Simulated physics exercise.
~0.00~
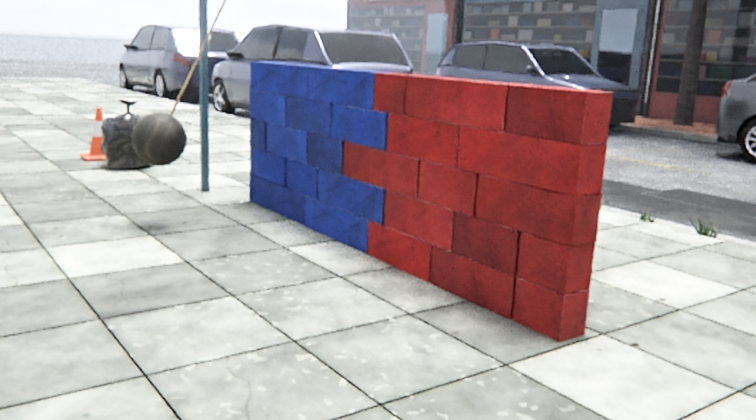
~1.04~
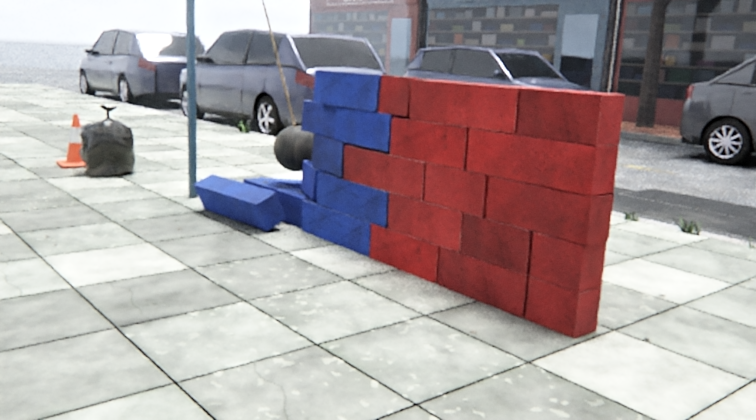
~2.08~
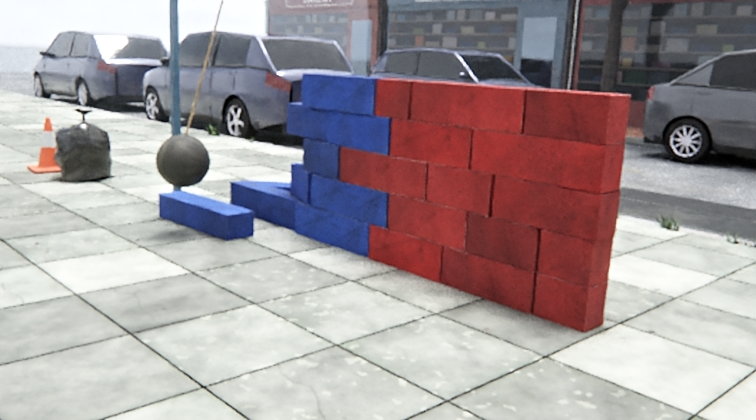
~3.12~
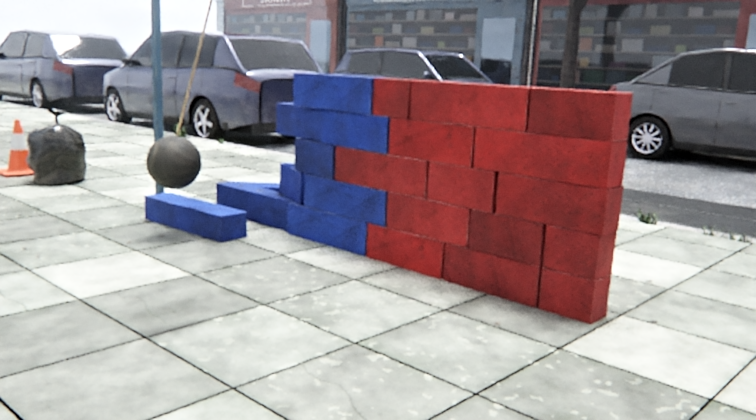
A free-standing wall of concrete blocks, blue at the left and red at the right, stands on pale paving beside a street, seen at an angle from the front. Parked cars and a brick-fronted building lie behind, with a post, an orange cone and a dark sack at the left. A dark ball on a line swings from the left into the blue end, knocking a few blue blocks onto the paving. The ball swings back leftward as the view drifts slightly. It ends hanging behind a fallen blue block, with the red part still standing.
